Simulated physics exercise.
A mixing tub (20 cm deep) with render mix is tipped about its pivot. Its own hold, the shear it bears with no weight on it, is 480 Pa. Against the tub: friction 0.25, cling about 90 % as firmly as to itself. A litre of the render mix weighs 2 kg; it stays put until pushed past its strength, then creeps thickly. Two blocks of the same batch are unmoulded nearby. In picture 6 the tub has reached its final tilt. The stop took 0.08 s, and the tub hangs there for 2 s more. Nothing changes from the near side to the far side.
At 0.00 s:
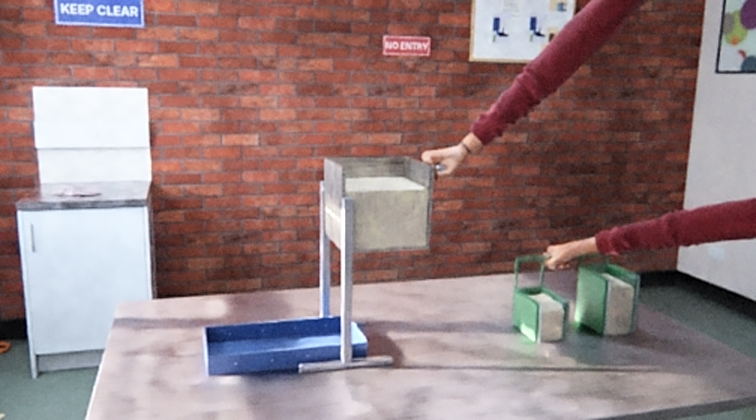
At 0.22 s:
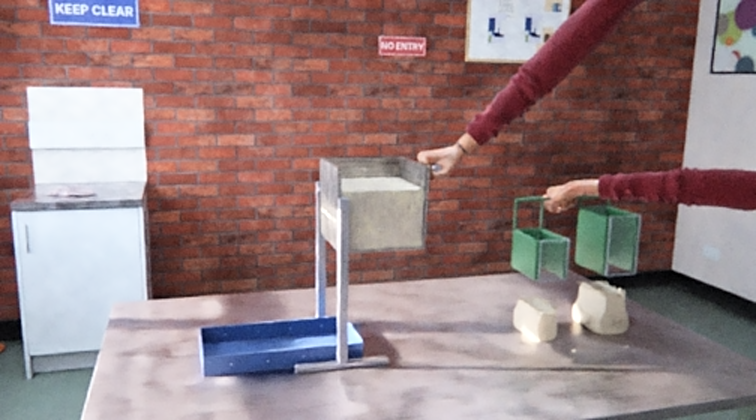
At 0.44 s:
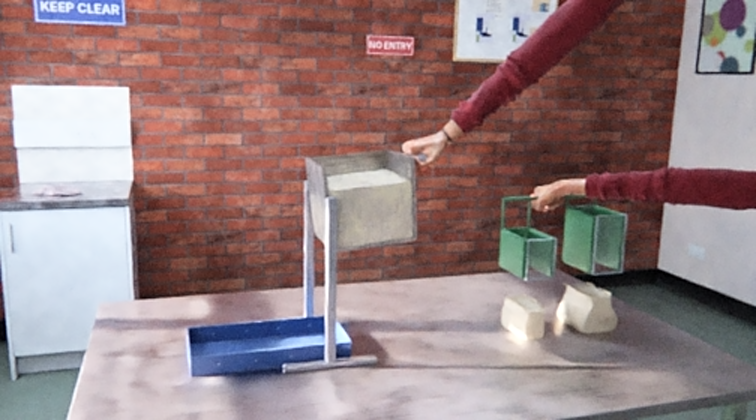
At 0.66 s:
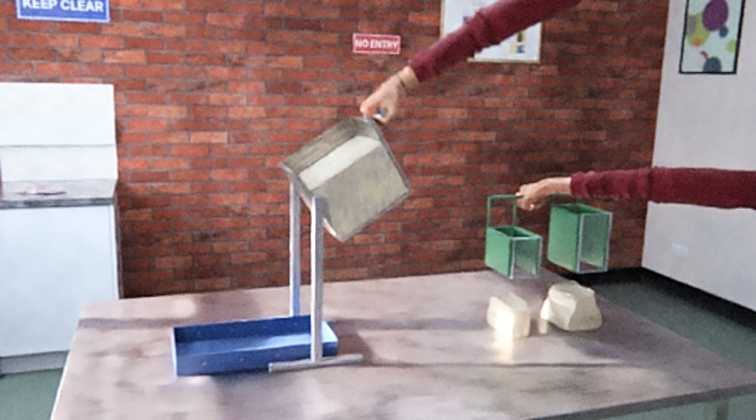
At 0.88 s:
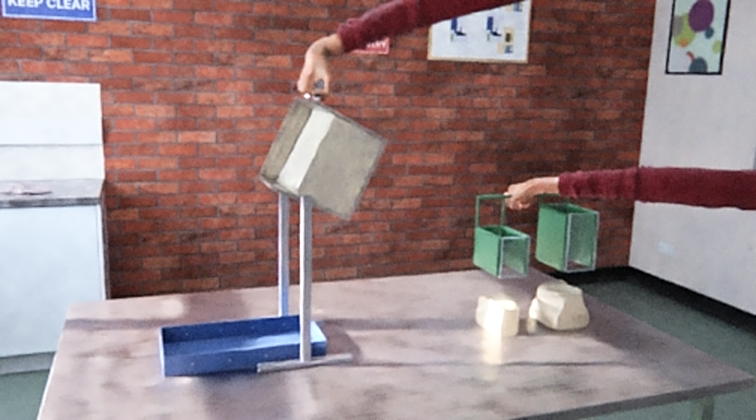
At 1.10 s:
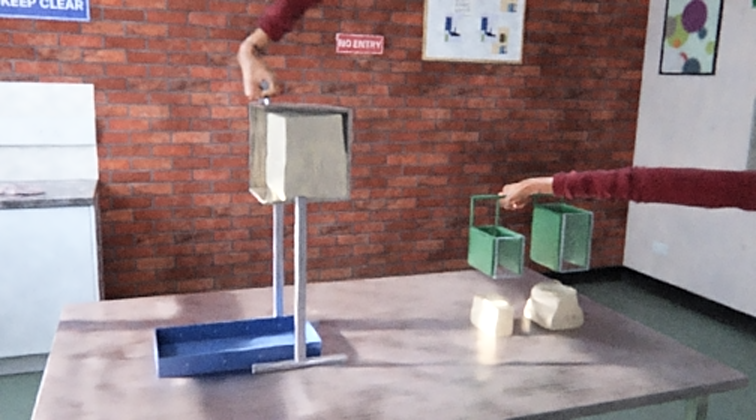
A hand lifted two joined green moulds off two pale blocks, which sagged slightly, then another hand swung a grey tub of pale mix leftward onto its side above a blue tray.
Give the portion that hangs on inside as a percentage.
It comes to some 58 %.
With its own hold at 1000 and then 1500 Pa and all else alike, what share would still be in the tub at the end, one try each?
In turn about 100 %, 100 %.
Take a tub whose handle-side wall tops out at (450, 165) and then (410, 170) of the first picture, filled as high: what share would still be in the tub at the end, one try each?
In turn about 45 %, 80 %.
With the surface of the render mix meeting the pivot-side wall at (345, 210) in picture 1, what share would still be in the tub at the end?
Then about 80 %.
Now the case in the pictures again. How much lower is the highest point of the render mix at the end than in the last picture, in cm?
Roughly 10 cm.
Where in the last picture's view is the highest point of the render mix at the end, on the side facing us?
At about (331, 156).
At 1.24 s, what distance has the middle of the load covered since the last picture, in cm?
Some 4 cm.
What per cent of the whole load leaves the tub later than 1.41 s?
Some 12 per cent.
After 1.24 s, the tub is at 90 degrees and holds 98 %.
After 1.41 s, the tub is at 90 degrees and holds 70 %.
After 1.58 s, the tub is at 90 degrees and holds 61 %.
After 1.75 s, the tub is at 90 degrees and holds 58 %.
After 3.10 s, the tub is at 90 degrees and holds 58 %.
